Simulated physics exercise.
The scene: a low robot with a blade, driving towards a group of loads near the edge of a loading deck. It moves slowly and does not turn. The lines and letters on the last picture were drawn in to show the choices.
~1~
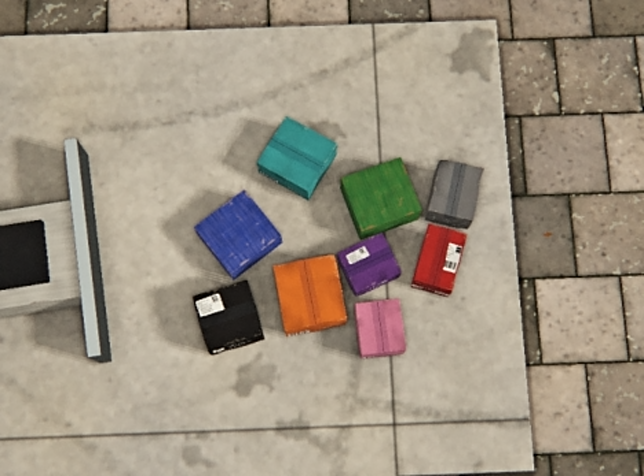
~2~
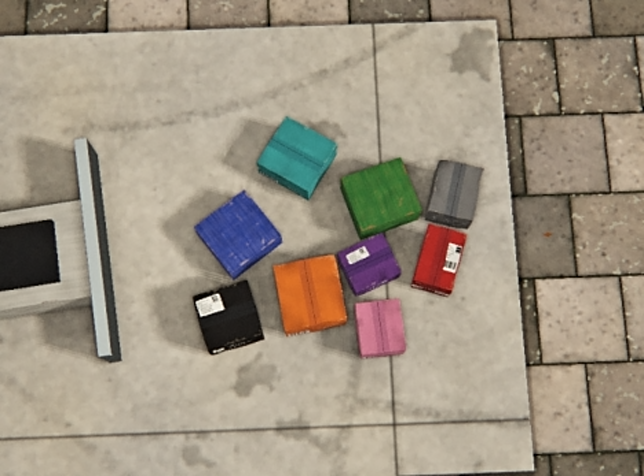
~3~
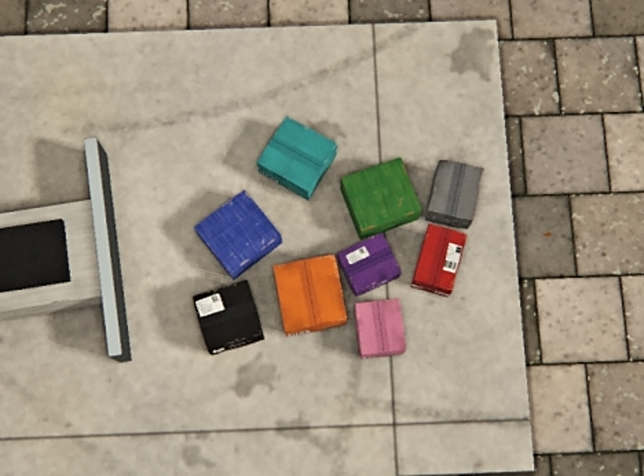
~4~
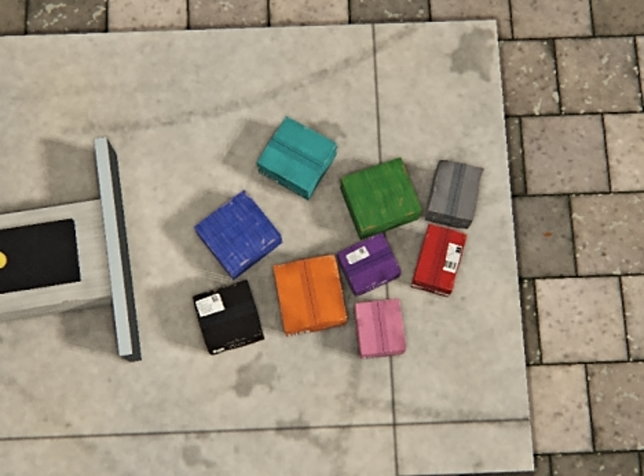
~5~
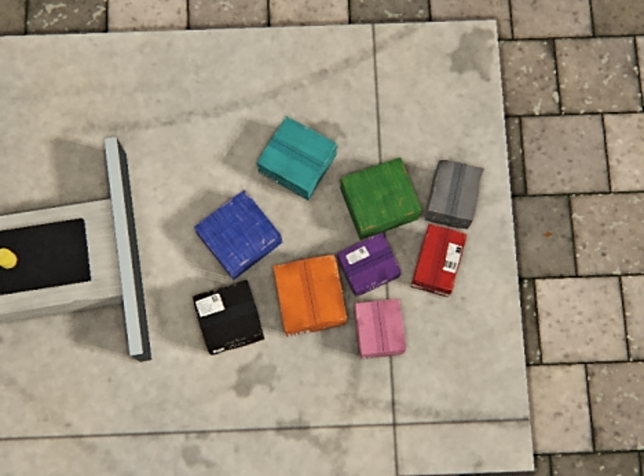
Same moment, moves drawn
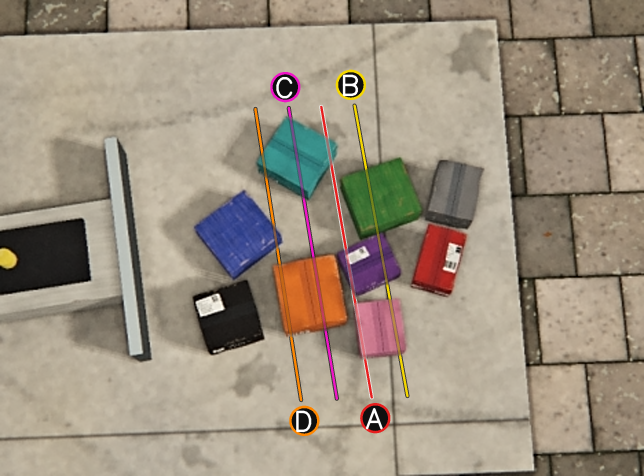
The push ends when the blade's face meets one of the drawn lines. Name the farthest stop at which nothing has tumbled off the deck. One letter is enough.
The farthest safe stop is C.
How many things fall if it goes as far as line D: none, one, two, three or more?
In all, none.
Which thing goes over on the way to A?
The red parcel goes over.
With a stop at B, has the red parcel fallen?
Yes.
On the marked copy, A at (346, 247); B at (380, 246); C at (312, 248); D at (277, 249).
Taking C. A third of the way, robot (116, 252); black parcel (239, 319); grey box (454, 195).
Two thirds of the way, robot (183, 250); red parcel (458, 259); purple parcel (412, 264).
When it is over, robot (232, 248); red parcel (503, 250); grey box (461, 195); nothing has fallen.
As for the rest, A drops the red parcel; B drops the red parcel, purple parcel and grey box; D is safe but short.
